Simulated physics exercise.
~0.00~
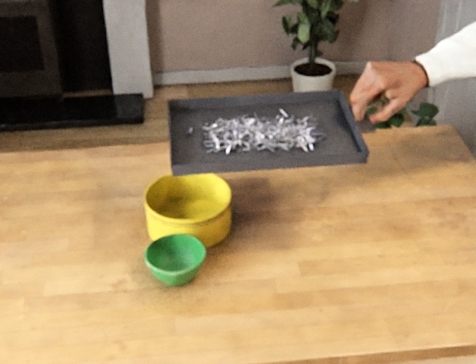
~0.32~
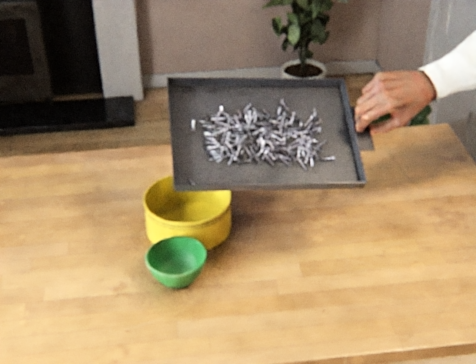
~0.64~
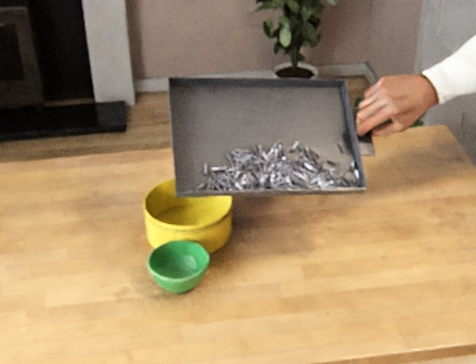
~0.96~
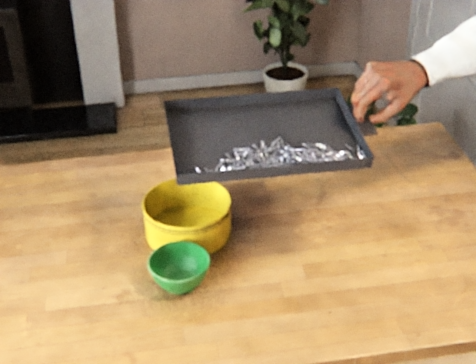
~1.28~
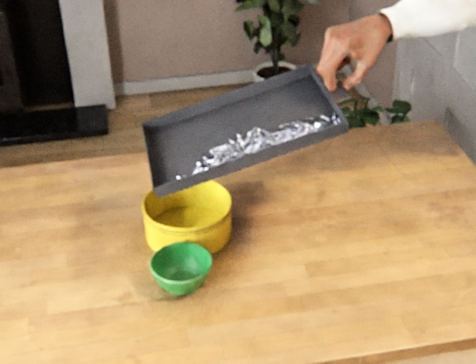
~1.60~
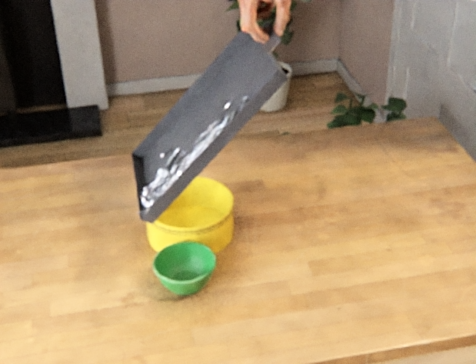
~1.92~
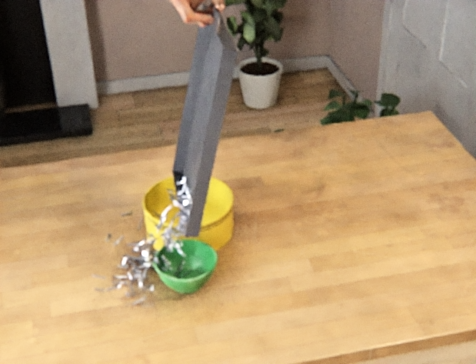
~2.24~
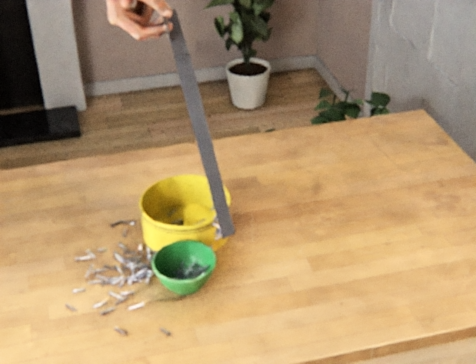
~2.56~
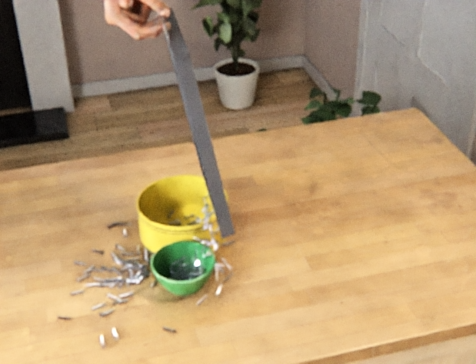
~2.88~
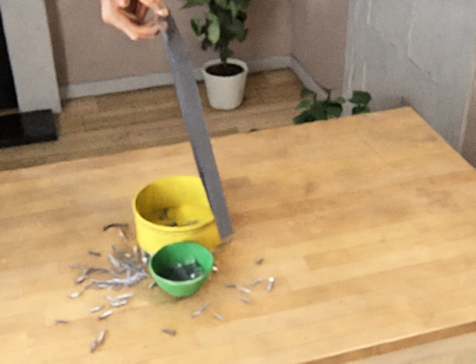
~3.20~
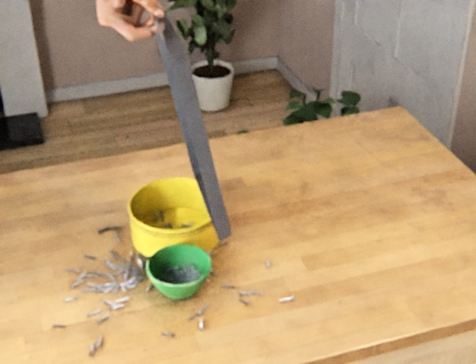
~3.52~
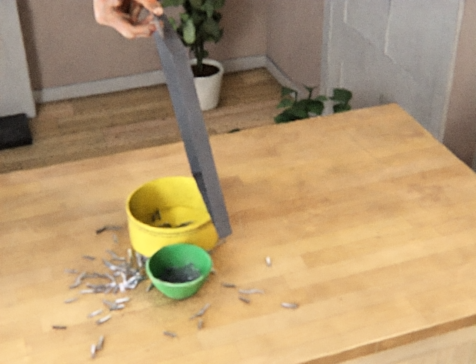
Screws slide off a dark tray tipped by a hand, mostly scattering around two bowls.
